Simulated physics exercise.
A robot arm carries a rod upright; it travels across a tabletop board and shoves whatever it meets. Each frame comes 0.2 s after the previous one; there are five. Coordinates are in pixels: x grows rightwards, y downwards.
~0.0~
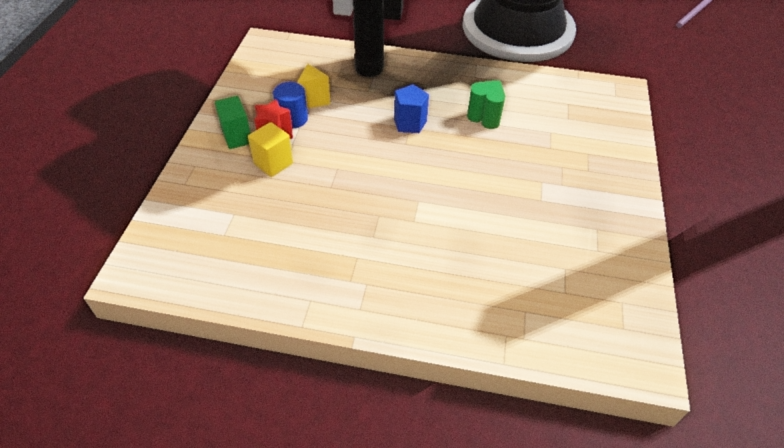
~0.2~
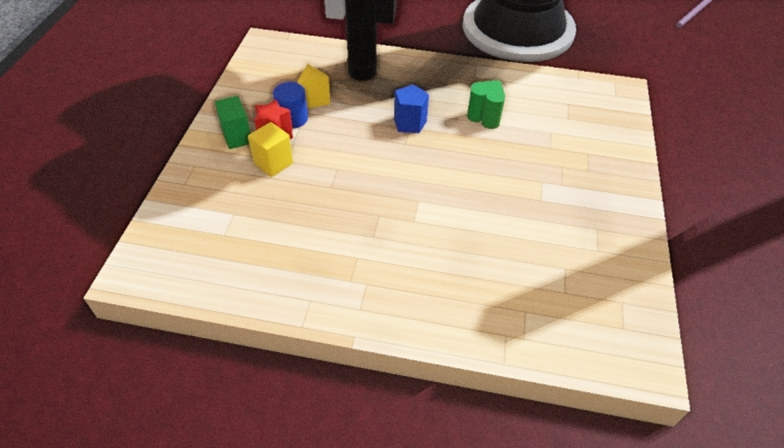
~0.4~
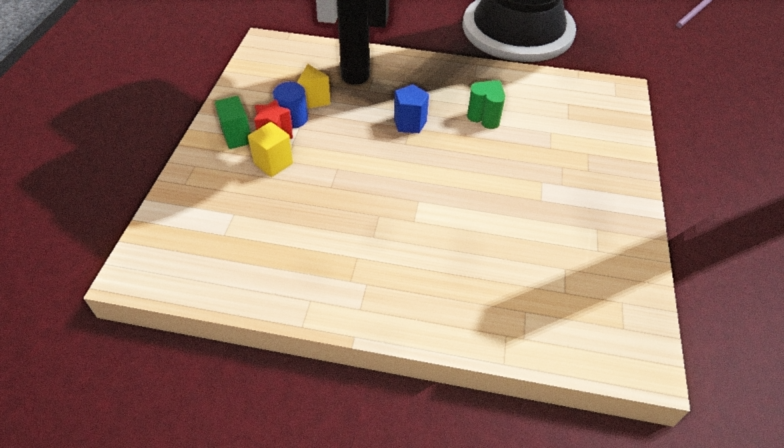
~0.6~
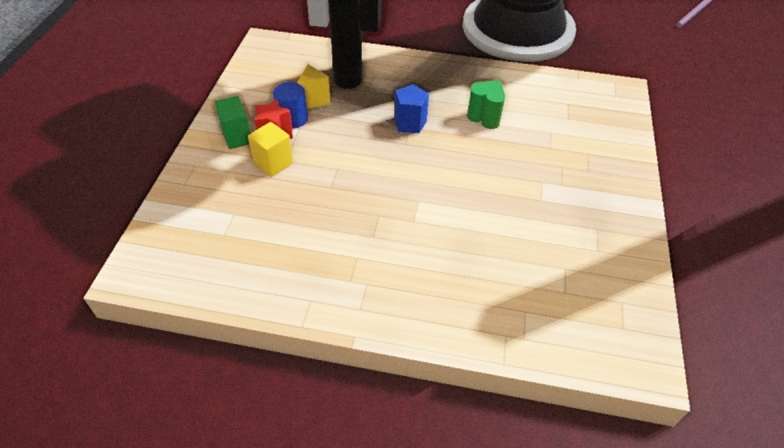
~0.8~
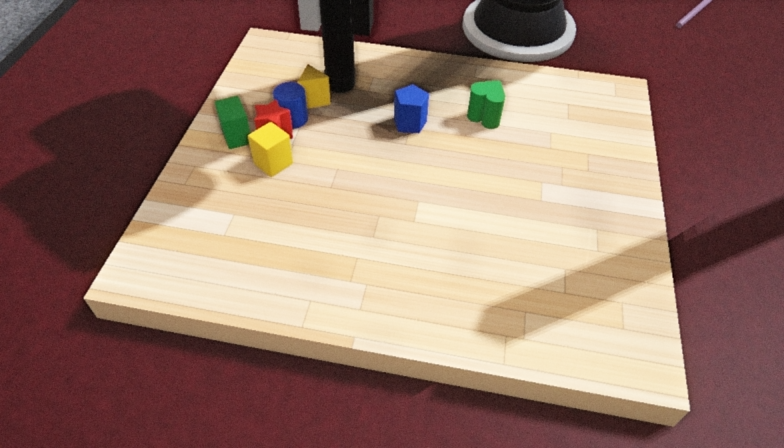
On a wooden board, a black rod moves slightly left and nearer while the colored blocks stay still.
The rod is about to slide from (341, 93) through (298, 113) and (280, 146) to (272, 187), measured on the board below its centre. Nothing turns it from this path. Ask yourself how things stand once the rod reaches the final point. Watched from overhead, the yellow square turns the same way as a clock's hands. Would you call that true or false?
This is false.
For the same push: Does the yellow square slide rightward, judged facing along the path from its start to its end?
That would be a no.
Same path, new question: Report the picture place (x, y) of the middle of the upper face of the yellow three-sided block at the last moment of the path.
It will end up at (275, 73).
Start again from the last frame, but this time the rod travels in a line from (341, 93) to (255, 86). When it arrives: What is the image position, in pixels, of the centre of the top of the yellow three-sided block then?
The point I'd pick in the picture is (274, 76).
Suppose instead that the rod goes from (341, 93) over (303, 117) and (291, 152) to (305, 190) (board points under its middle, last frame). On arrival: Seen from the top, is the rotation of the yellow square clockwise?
I expect so.
The first path, step by step. One third of the way, rod at (296, 105); red star-shaped block at (265, 115), turned 35° anticlockwise; blue cylinder at (263, 93); yellow three-sided block at (275, 73), turned 65° clockwise.
Two thirds of the way, rod at (279, 139); yellow square at (267, 143); red star-shaped block at (245, 124), turned 45° anticlockwise; blue cylinder at (247, 98); yellow three-sided block at (275, 73), turned 70° clockwise.
At the end, rod at (270, 178); yellow square at (257, 183), turned 30° anticlockwise; red star-shaped block at (242, 127), turned 15° anticlockwise; blue cylinder at (247, 98); yellow three-sided block at (275, 73), turned 70° clockwise.
